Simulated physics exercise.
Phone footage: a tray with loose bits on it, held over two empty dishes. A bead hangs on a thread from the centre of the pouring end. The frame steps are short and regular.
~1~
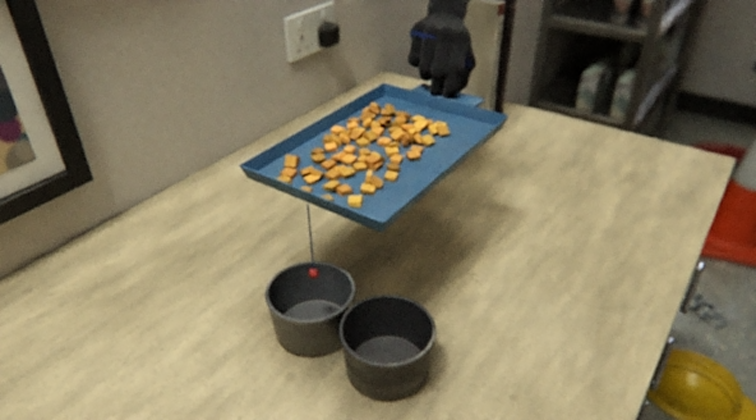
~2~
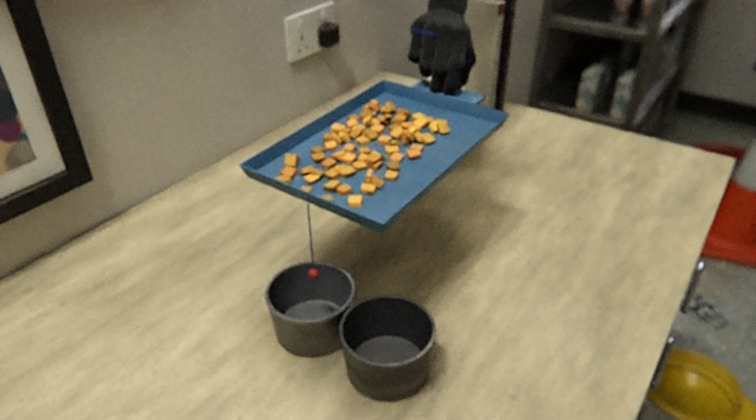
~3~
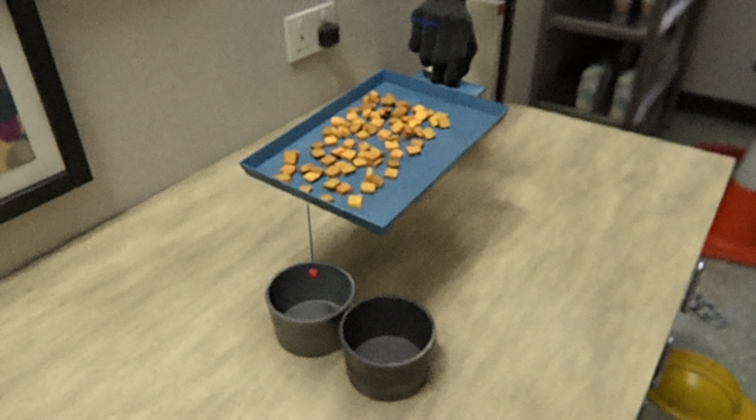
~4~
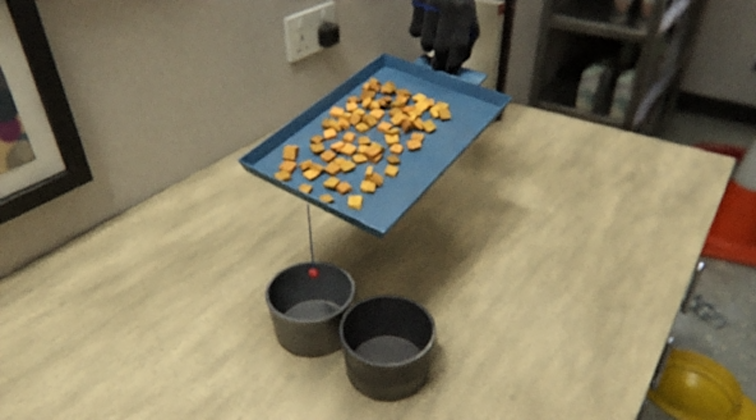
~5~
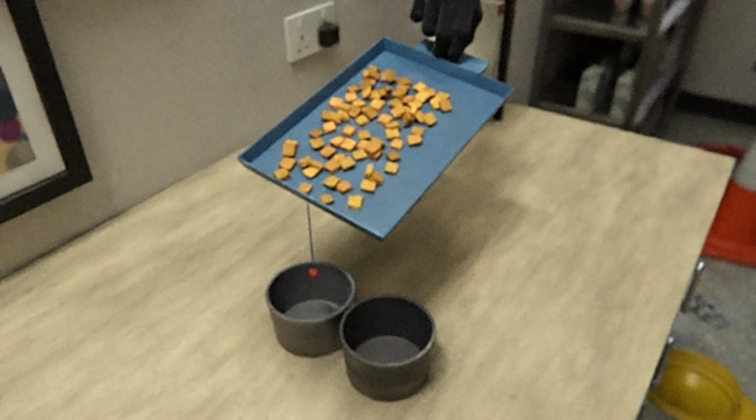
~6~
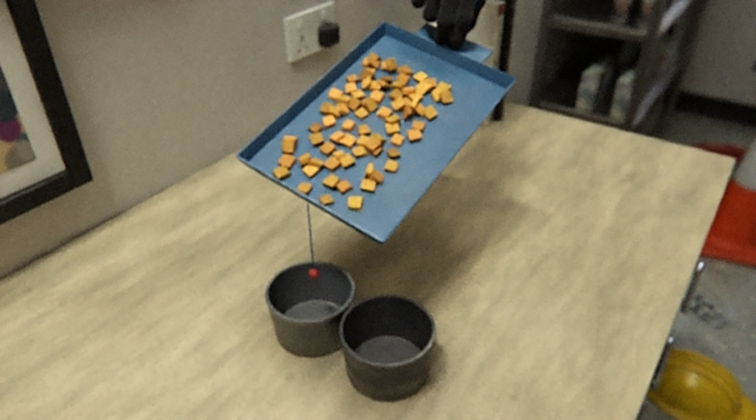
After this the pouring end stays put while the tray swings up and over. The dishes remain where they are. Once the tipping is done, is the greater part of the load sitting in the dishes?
Yes, the greater part is in the dishes.
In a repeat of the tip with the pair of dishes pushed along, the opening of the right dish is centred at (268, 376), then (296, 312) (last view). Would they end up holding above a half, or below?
Result, first place: Not as much as half; second place: Not as much as half.
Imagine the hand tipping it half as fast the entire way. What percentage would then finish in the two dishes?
Share: Roughly 80%.
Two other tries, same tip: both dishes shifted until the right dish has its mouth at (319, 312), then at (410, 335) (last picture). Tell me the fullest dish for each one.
First try, the rightmost dish; second try, the rightmost dish.
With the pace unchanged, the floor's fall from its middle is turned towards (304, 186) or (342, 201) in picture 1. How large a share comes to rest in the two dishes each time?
You'd see roughly 20 per cent the first time and 50 per cent the second.
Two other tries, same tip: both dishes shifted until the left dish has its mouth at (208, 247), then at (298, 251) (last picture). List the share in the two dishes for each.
Roughly 0% on the first try and 30% on the second.
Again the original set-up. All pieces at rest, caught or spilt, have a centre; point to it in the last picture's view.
I'd mark it at roughly (384, 358).
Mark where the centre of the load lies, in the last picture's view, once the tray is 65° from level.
About (374, 216).
Soon, tray tipped steeply; nearly all on the tray; a stray few in the right dish; a small part in the air.
A while on, tray tipped past a quarter turn; a stray few on the tray; most in the right dish; a small part in the left dish; a stray few outside both; a small part in the air.
Towards the end, tray tipped past a quarter turn; most in the right dish; a small part in the left dish; a small part outside both.
Finally, tray tipped past a quarter turn; most in the right dish; a small part in the left dish; a small part outside both.
